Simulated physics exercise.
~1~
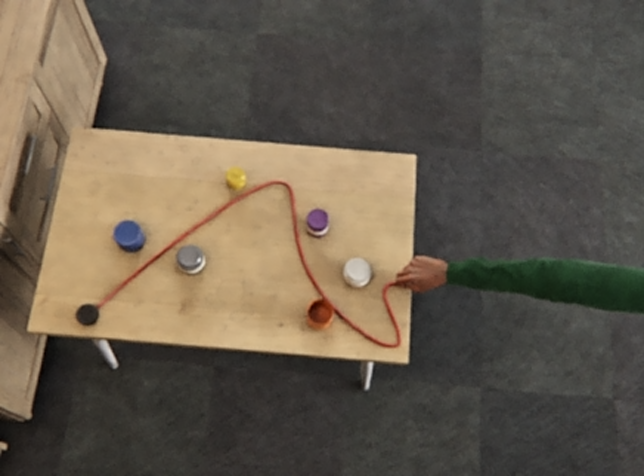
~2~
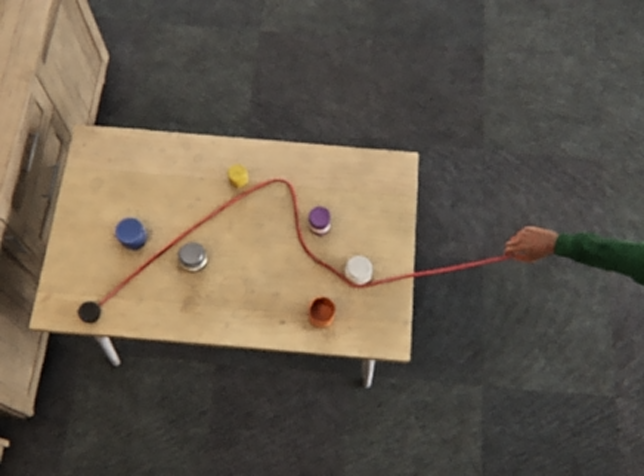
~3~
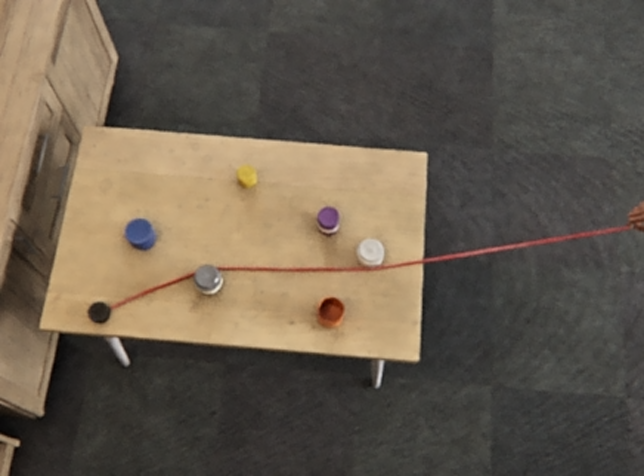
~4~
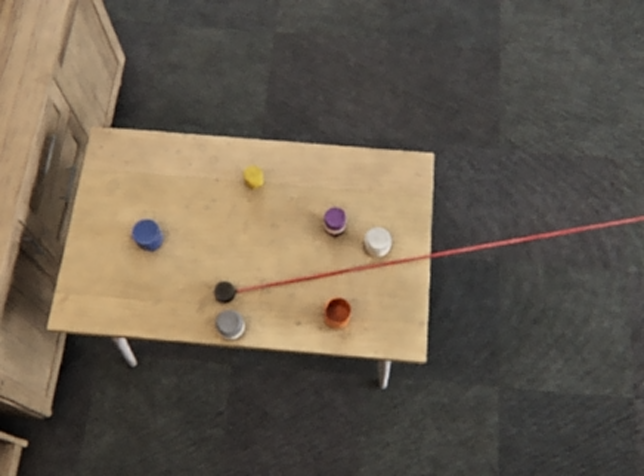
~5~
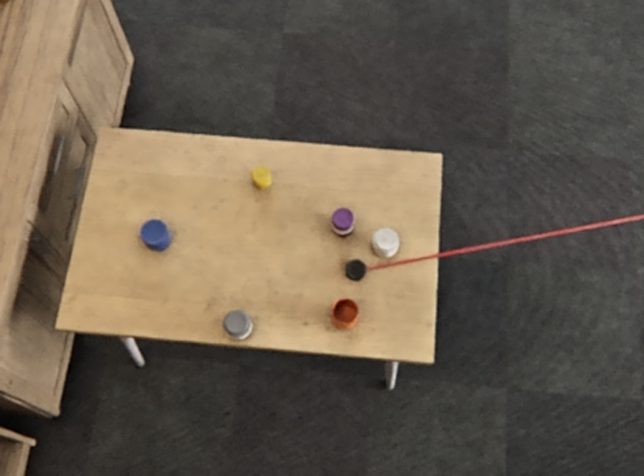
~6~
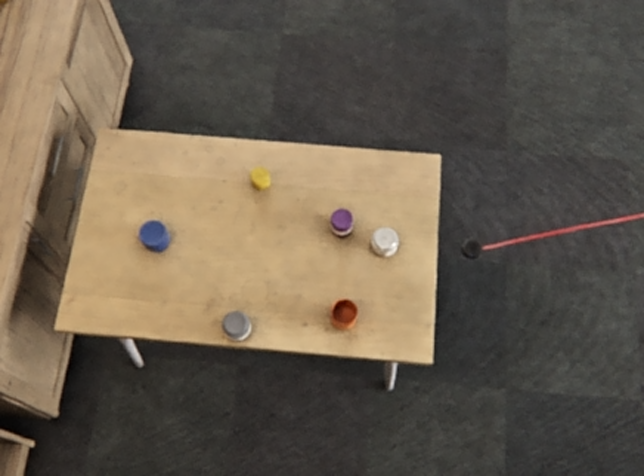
A hand pulling a red cord rightwards, dragging a black puck off a wooden desk, shifting grey and white jars without toppling them.
